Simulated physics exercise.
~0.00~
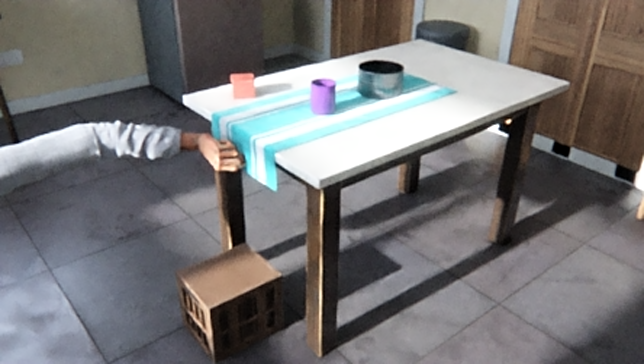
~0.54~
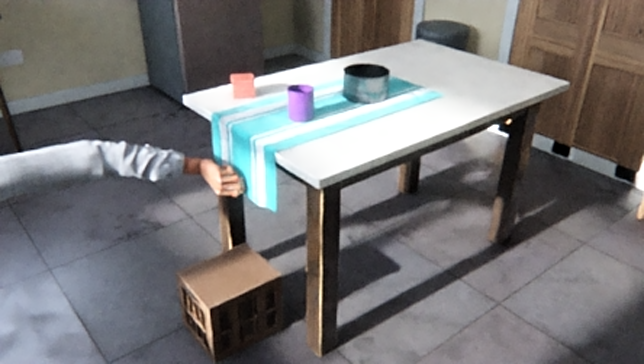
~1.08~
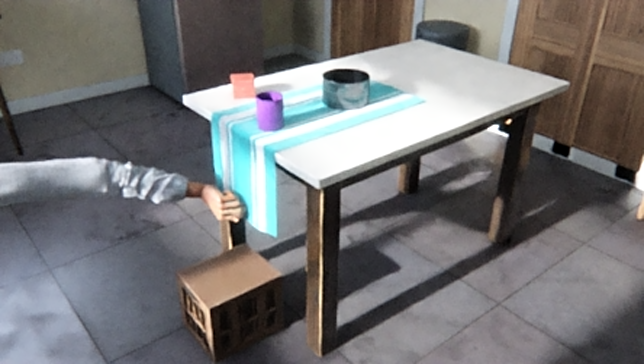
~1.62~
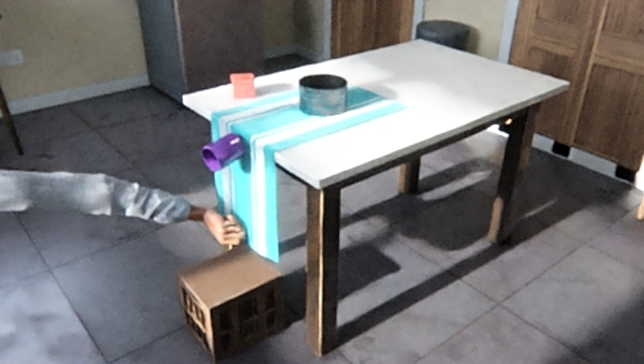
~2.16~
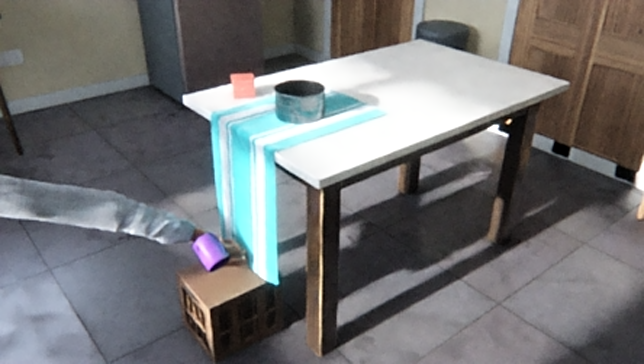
In a tiled room, a hand pulling a turquoise tablecloth down toward a crate, tipping a purple mug off while a red block stays.
